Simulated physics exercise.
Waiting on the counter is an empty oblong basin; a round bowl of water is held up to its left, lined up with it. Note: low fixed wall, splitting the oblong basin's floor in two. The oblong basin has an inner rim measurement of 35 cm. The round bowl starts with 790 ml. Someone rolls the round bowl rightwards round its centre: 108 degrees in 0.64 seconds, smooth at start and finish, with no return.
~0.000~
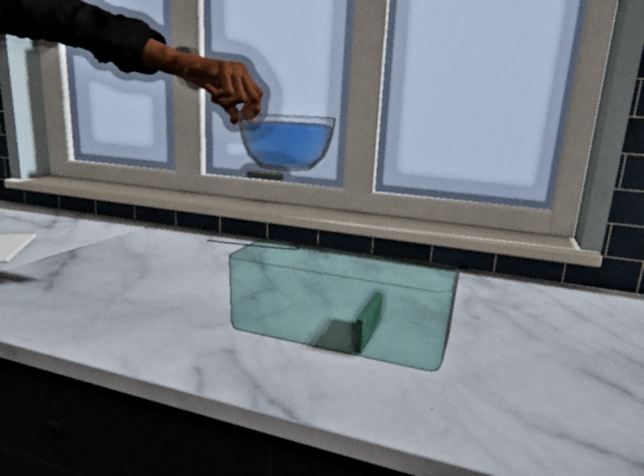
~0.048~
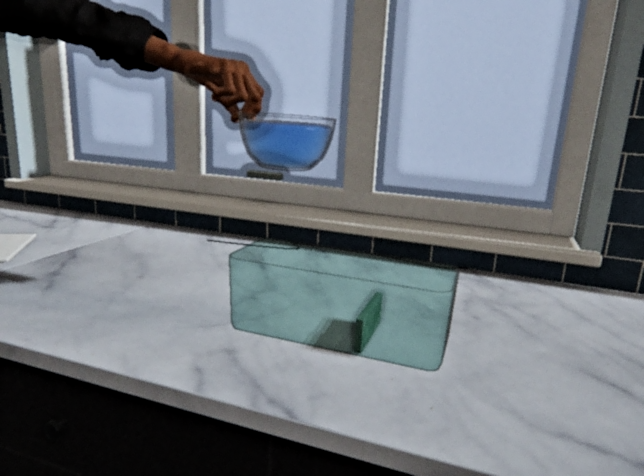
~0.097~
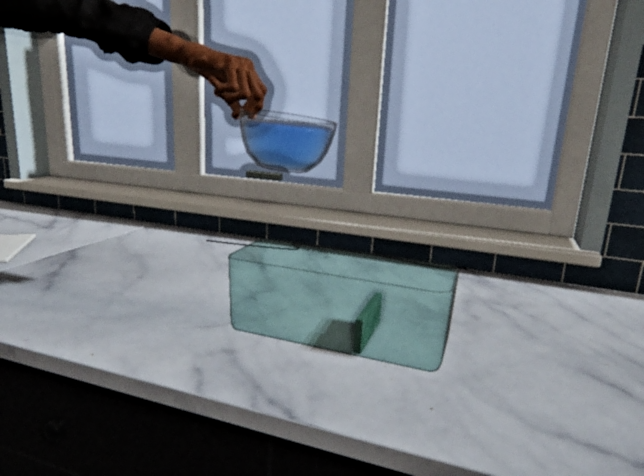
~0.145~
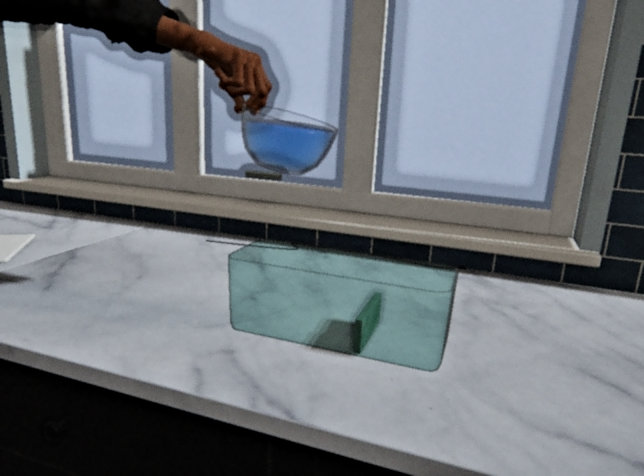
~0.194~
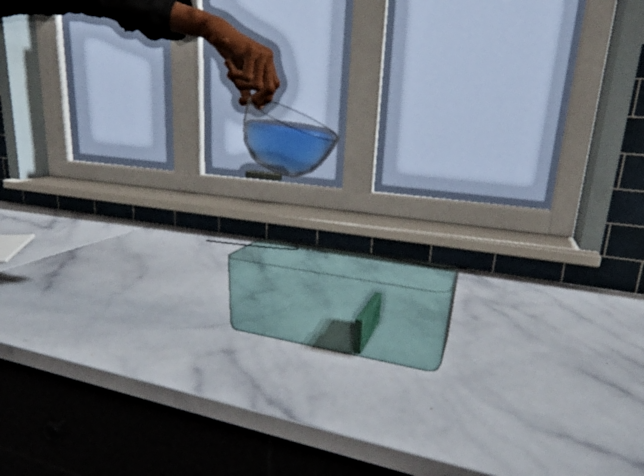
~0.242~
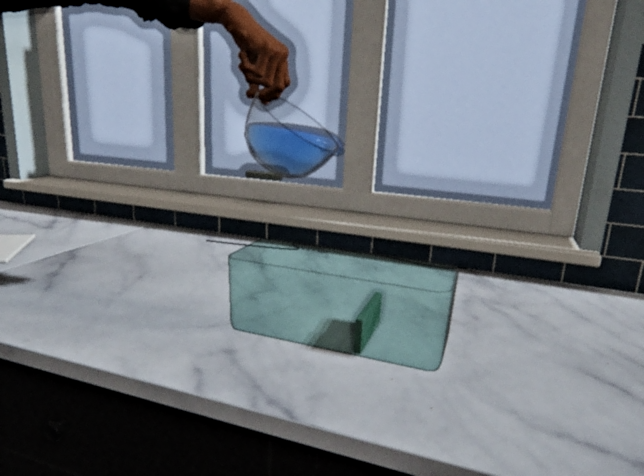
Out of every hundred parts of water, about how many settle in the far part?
About 32 out of 100.
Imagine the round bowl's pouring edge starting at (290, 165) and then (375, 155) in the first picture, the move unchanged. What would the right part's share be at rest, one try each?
I'd expect close to 10 per cent and then close to 75 per cent.
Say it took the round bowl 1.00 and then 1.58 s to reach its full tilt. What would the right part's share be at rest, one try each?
First 50, then 55 per cent.
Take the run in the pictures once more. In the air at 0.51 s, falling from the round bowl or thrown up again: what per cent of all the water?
My guess is roughly 52 %.
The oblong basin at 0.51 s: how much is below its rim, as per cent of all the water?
The basin holds roughly 30 in a hundred parts at that moment.
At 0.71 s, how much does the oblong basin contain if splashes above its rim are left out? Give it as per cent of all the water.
Reading: Approx. 90 %.
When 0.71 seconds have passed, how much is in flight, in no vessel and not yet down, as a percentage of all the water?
It comes to some 9 percent of the total.
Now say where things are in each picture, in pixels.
The first picture shows tilt 0°; pouring edge (332, 120); surface from (249, 121) to (331, 126); the oblong basin's rim runs from (246, 248) to (456, 280); the wall's top is at (370, 306).
The second picture shows tilt 2°; pouring edge (333, 121); surface from (248, 121) to (332, 127).
The third picture shows tilt 6°; pouring edge (334, 126); surface from (250, 120) to (332, 130).
The fourth picture shows tilt 13°; pouring edge (334, 132); surface from (251, 119) to (334, 132).
The fifth picture shows tilt 23°; pouring edge (335, 142); surface from (253, 121) to (335, 137); 2 per cent is over the edge.
The sixth picture shows tilt 34°; pouring edge (334, 152); surface from (254, 124) to (333, 144); 7 per cent is over the edge.
By 0.51 s the tilt is 98° and 17 per cent is still to pour, 10 is left of the wall and 20 right of it.
By 0.71 s the tilt is 108° and 1 per cent is still to pour, 58 is left of the wall and 32 right of it.
By 0.92 s the tilt is 108° and 0 per cent is still to pour, 61 is left of the wall and 31 right of it.
By 1.14 s the tilt is 108° and 0 per cent is still to pour, 62 is left of the wall and 32 right of it.
At rest 62 per cent lies left of the wall, 32 right of it and 6 outside.
